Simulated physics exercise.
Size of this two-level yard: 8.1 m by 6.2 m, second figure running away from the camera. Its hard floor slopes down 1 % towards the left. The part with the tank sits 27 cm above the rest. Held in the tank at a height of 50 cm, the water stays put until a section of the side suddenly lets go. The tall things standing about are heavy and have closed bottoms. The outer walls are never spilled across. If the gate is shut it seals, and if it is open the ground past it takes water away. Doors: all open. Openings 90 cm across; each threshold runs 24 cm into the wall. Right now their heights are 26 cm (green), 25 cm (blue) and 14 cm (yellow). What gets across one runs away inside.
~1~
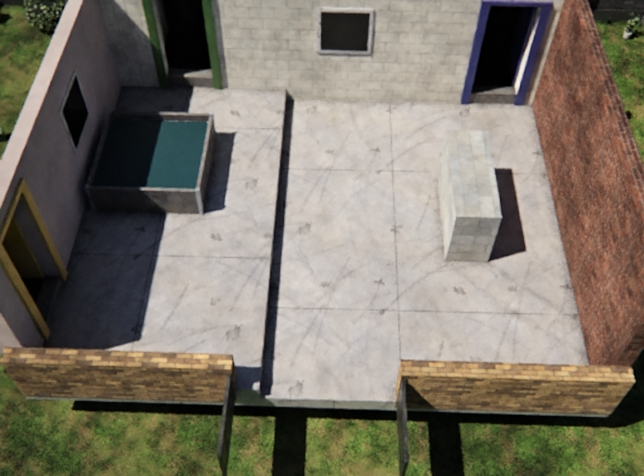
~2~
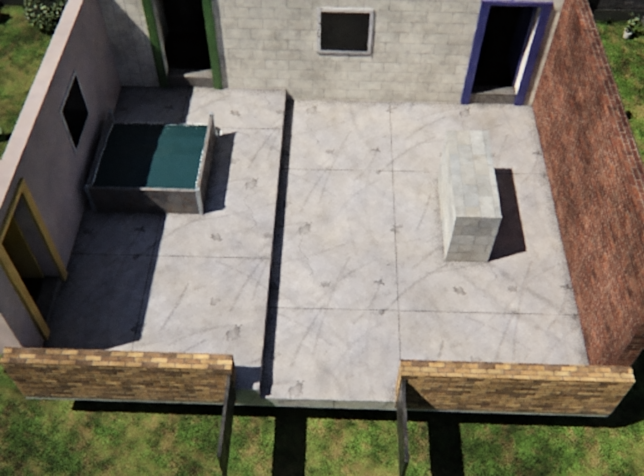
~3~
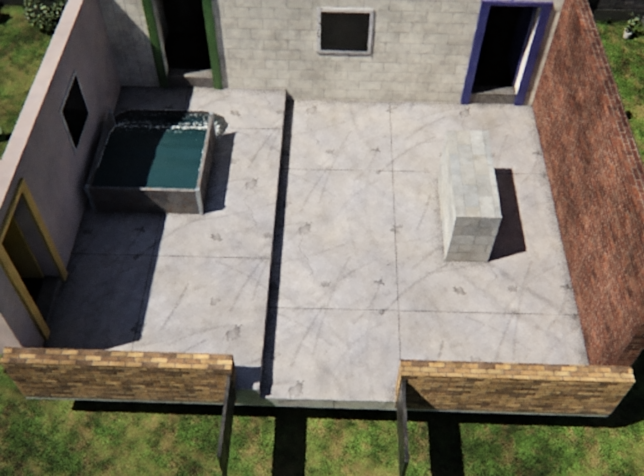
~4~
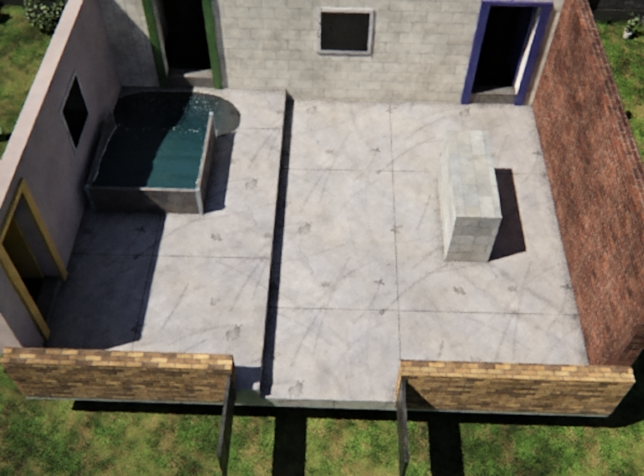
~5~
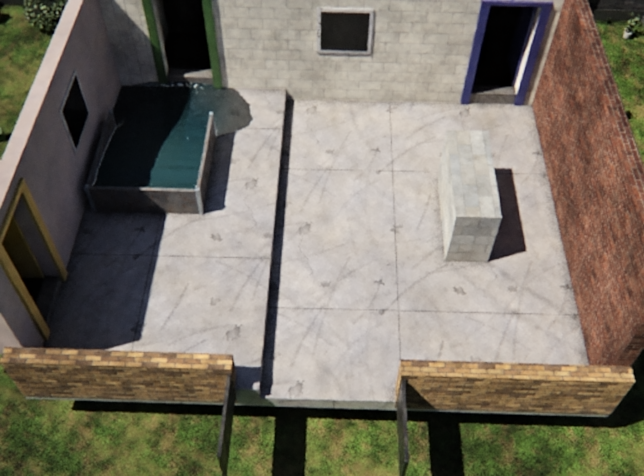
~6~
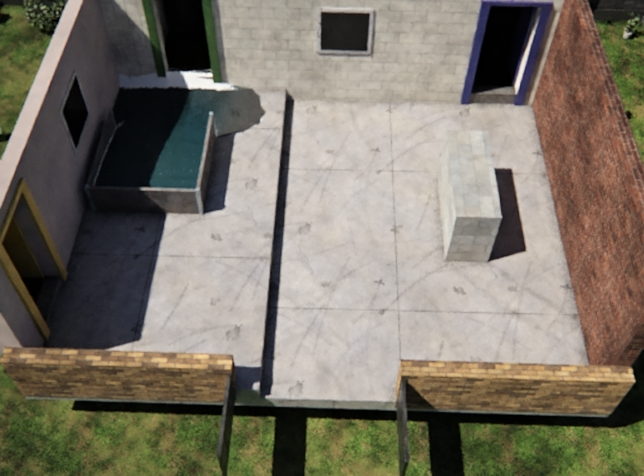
A tank of dark green water stands at the left of an open, grey-floored yard, seen from high above and in front. Behind it is a green-framed doorway, with a yellow one at left, a blue one at far right, a pale block and a red brick wall. Water pours from the tank's far side and spreads across the floor towards the back wall, while the camera stays still.
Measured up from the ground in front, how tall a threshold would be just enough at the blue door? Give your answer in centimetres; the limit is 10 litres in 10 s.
Close to 5.5 cm is just enough.
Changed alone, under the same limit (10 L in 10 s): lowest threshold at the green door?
Green door, minimum about 31 cm.
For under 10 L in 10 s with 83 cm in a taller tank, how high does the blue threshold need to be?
In that case, roughly 11.0 cm.
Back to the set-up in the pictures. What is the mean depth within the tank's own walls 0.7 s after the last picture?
25 cm, roughly.
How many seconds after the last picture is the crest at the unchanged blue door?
Near 6.5 s.
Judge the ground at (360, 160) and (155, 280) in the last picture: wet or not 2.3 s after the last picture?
First spot swamped, second untouched.
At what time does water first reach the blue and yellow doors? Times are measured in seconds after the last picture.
The blue door at 2.6 s and the yellow door at 2.4 s.
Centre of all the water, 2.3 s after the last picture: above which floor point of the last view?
Centre of mass: About (202, 129) px.
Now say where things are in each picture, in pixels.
Still water, 50 cm deep, in the tank at (153, 153); the blue door at (501, 63) is dry, in the first frame.
Water pours out on the far side and has run 0.3 m, to a hidden place; about 7 cm deep outside, 50 cm at the back, in the second frame.
The front is at (130, 113), 0.6 m from the gap on the far side; 1.2 m2 of floor is wet, 50 cm left at the back, in the third frame.
Water pours out on the far side and has run 1.2 m, to (142, 95); about 7 cm deep outside, 50 cm at the back, in the fourth frame.
The gap is on the far side, the front 1.4 m out at (126, 86); the back of the tank holds 47 cm, in the fifth frame.
The front is at (170, 72), 1.5 m from the gap on the far side; 3.5 m2 of floor is wet, 42 cm left at the back; 4.8 m in a straight line remain to the blue door at (501, 63), in the sixth frame.
Then, 0.7 s after the last picture water covers 10 % of the floor, deepest (41 cm) near (122, 88); it has not reached the blue door.
Then, 2.3 s after the last picture water covers 25 % of the floor, deepest (22 cm) near (112, 120); it has not reached the blue door.
Then, 9.3 s after the last picture water covers 80 % of the floor, deepest (9 cm) near (118, 100); 3 cm at the blue door, 0 litres in over its 25 cm threshold.
At the blue door as built, the water peaked near 9 cm, 6.3 s after the last picture.
Run again over the same 10 s with other heights there, 12 litres in over 5 cm, 7 litres over 6 cm. The limit of 10 litres is kept from about 5.5 cm up.
